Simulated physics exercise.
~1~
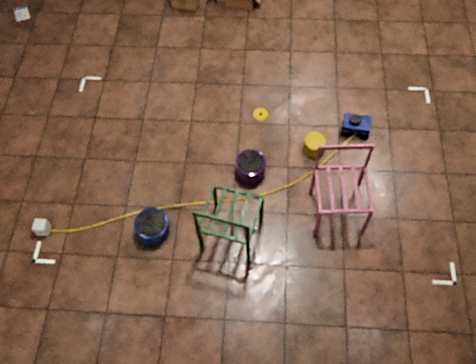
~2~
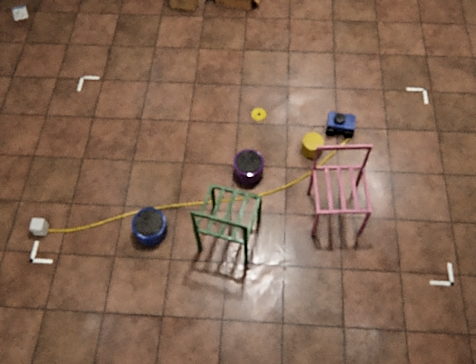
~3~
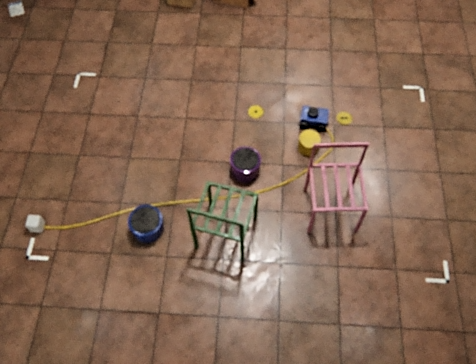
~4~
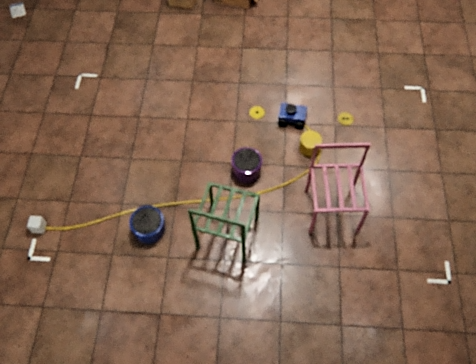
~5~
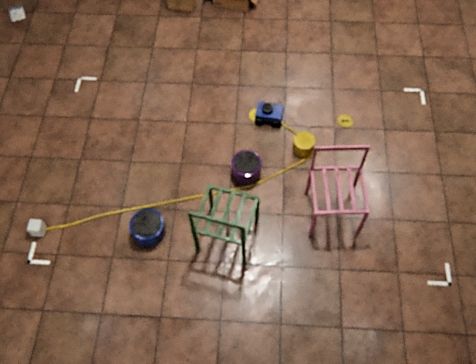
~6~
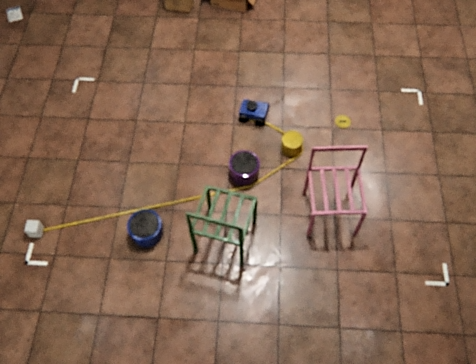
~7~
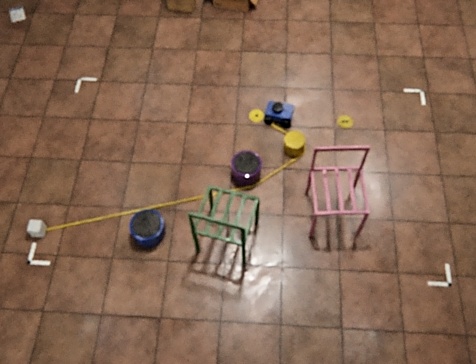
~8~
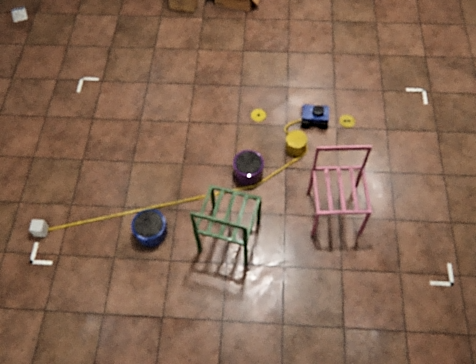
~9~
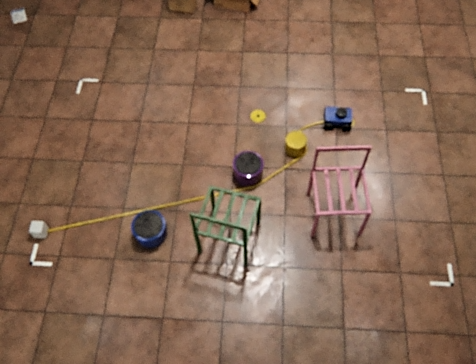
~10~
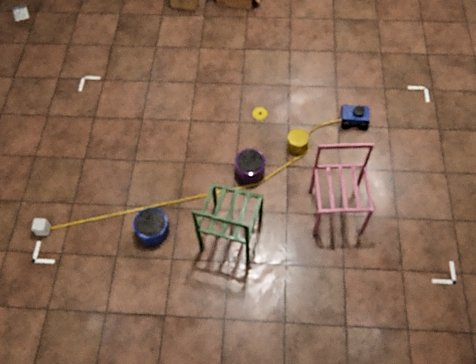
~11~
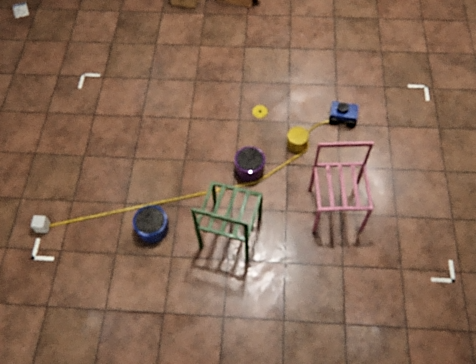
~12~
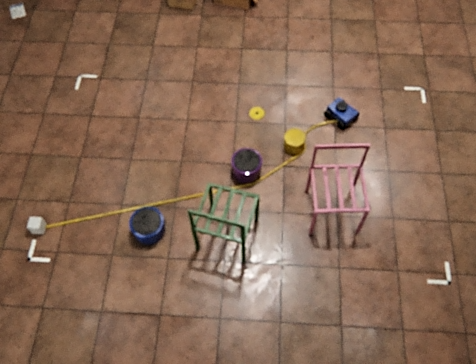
A small blue cart trailing a yellow lead moved left past two yellow marks, its line nudging the yellow tub slightly left, then drove back right and stopped above the pink chair, while the chairs and the purple and blue pots stayed put.
